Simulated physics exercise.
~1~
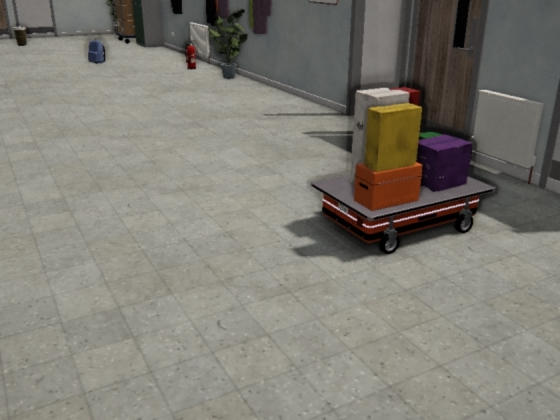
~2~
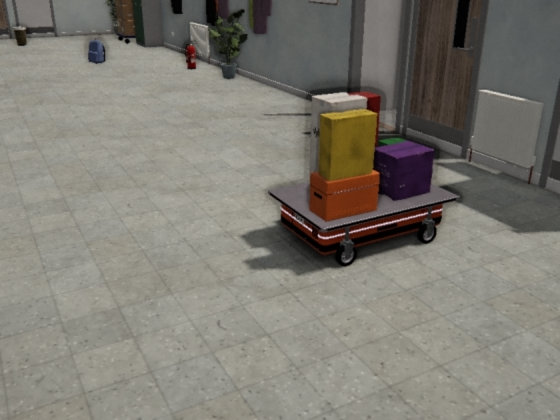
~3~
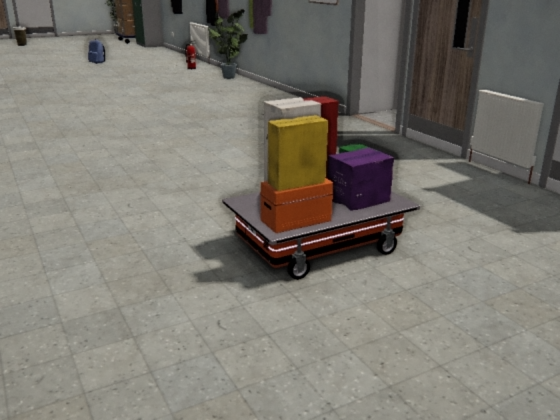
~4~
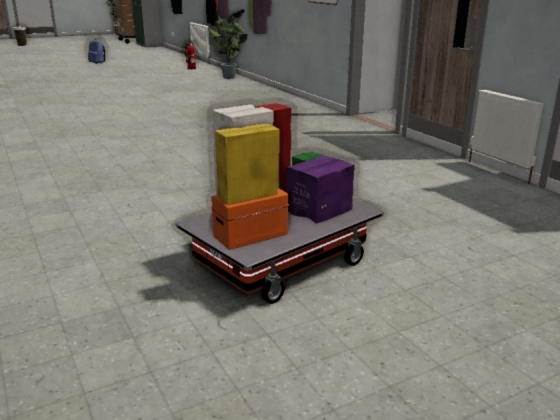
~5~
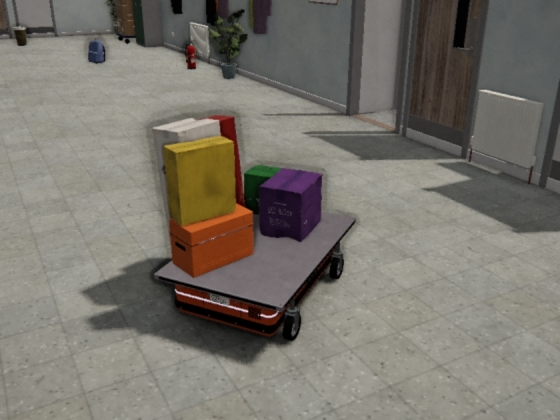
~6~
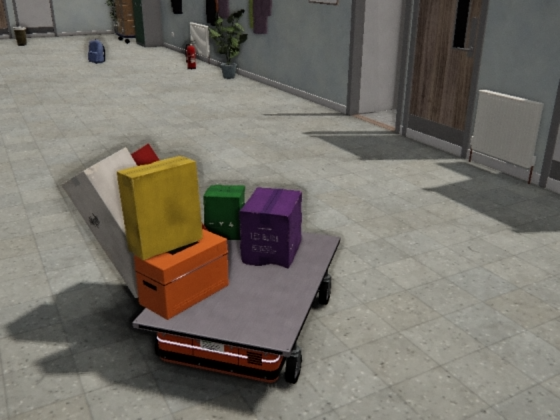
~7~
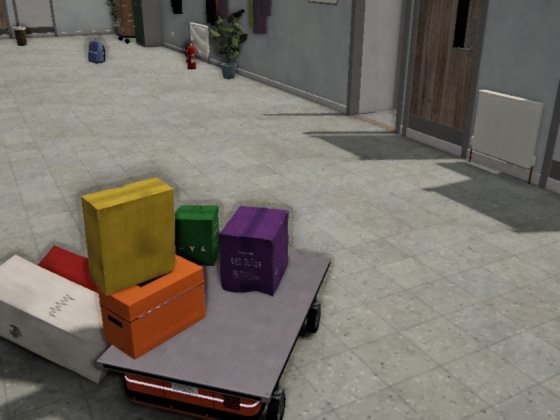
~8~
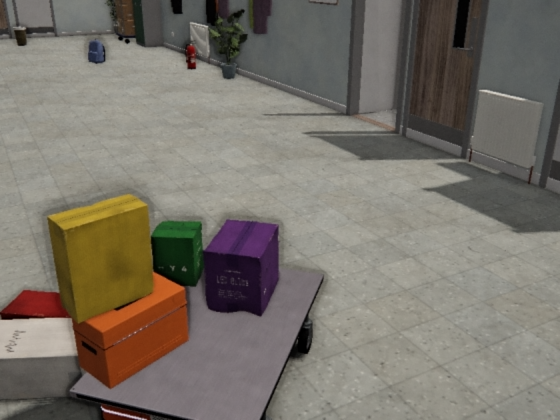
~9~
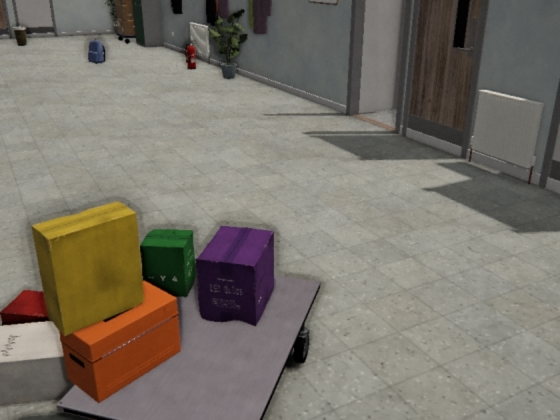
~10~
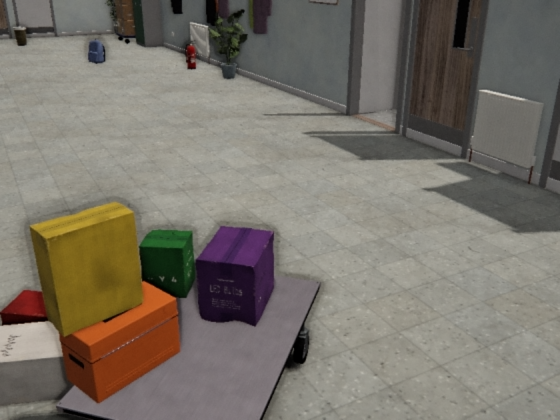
A low robot cart with a flat grey deck rolls across a pale tiled corridor, seen from above by a still camera, with a wooden door and grey walls behind. It carries an orange toolbox with a yellow box on top, white and red boxes behind them, and green and purple boxes to the right. The cart travels left, then swings around toward the viewer. As it turns, the white and red boxes lean and topple off the left side onto the floor. The cart stops at the lower left, the other four boxes still upright aboard.
